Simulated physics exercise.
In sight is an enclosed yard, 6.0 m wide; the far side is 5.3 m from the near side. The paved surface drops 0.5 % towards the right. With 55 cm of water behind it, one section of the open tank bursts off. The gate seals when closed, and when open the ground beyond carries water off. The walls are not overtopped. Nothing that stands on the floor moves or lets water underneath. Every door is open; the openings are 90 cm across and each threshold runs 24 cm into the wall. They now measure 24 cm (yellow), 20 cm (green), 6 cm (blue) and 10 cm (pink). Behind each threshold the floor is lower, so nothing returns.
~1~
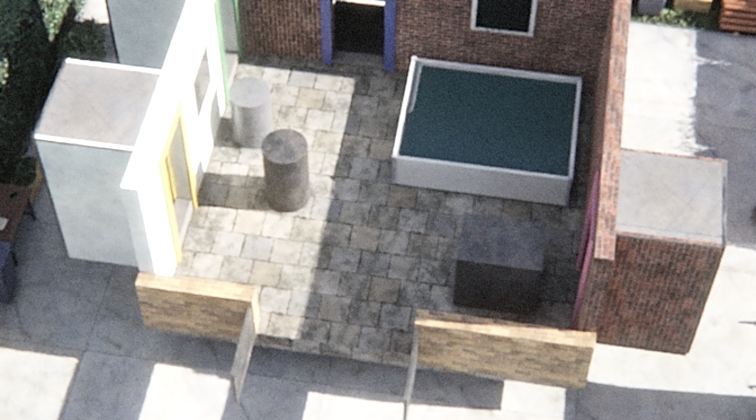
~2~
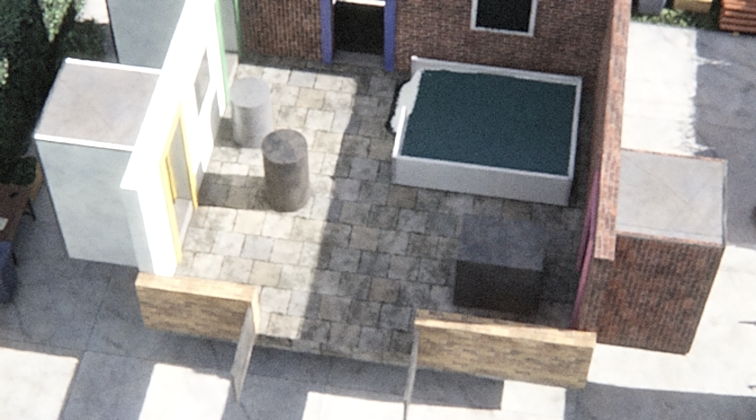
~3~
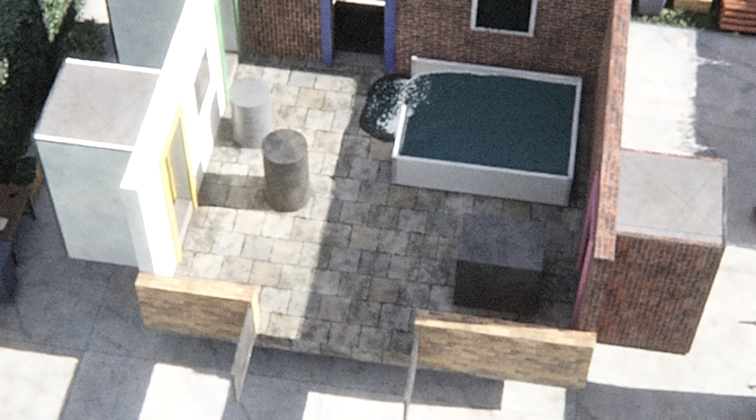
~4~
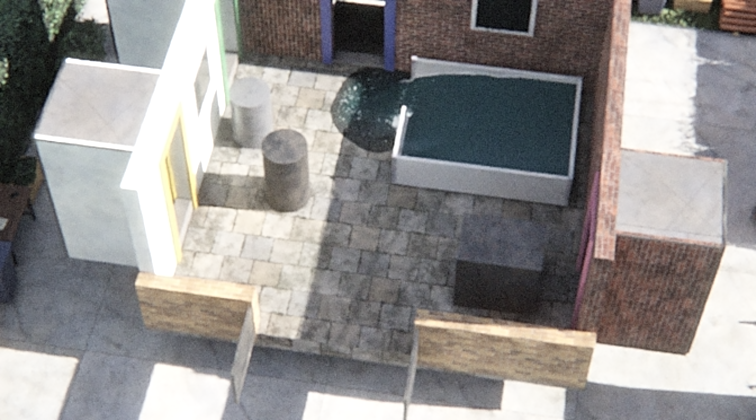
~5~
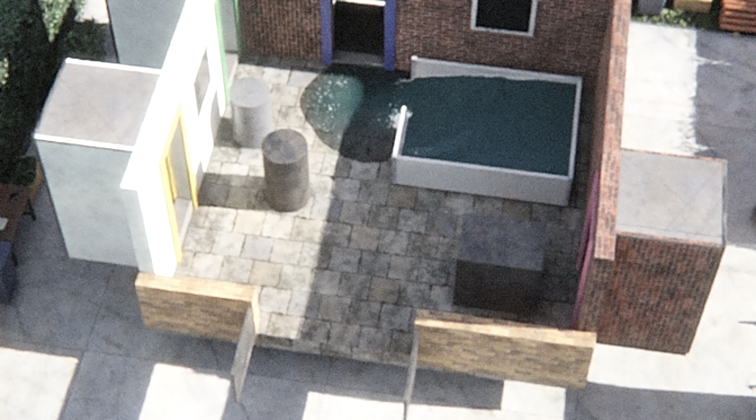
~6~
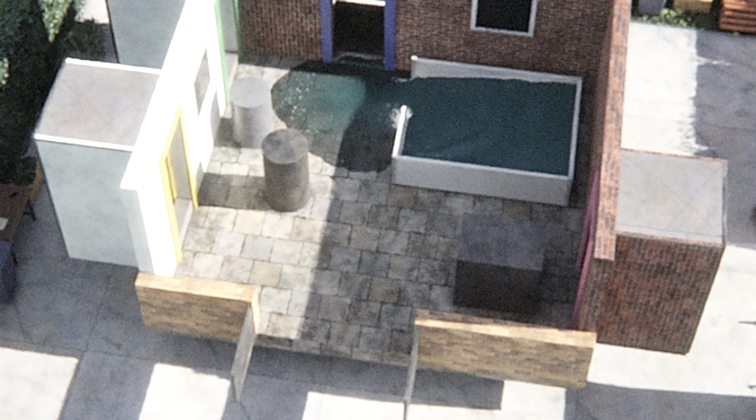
The clip shows a walled paved yard with two cylinders, a dark block and an open tank of still water, until the tank's left side gives way and water pours out, spreading leftward across the paving past the blue-framed doorway.
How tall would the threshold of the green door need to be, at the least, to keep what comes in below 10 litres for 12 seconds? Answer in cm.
Some 31 cm above the ground.
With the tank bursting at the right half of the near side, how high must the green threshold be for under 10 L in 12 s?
About 8.0 cm.
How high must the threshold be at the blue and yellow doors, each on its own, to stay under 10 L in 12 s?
Roughly 21 cm at blue and 6.5 cm at yellow.
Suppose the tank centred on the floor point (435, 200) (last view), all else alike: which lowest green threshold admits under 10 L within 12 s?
About 26 cm.
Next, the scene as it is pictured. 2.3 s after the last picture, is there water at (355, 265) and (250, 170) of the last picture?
In that order: Not reached, under water.
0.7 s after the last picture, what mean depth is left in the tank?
Roughly 44 cm on average.
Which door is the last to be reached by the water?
Last comes the pink one.
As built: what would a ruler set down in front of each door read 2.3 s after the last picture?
Depths in cm: Yellow 9, green 32, blue 14, pink 0.
Then, 0.7 s after the last picture water covers 25 % of the floor, deepest (37 cm) near (242, 54); 25 cm at the green door, 0 litres in over its 20 cm threshold.
Then, 2.3 s after the last picture water covers 35 % of the floor, deepest (34 cm) near (242, 54); 32 cm at the green door, 67 litres in over its 20 cm threshold.
Then, 11.3 s after the last picture water covers 100 % of the floor, deepest (12 cm) near (591, 97); 10 cm at the green door, 119 litres in over its 20 cm threshold.
At the green door as built, the water peaked near 34 cm, 1.5 s after the last picture.
With a threshold of 27.5 cm, 29 litres would have come in within the 12 s; with 37 cm, 0 litres. So under 10 litres takes about 31 cm.
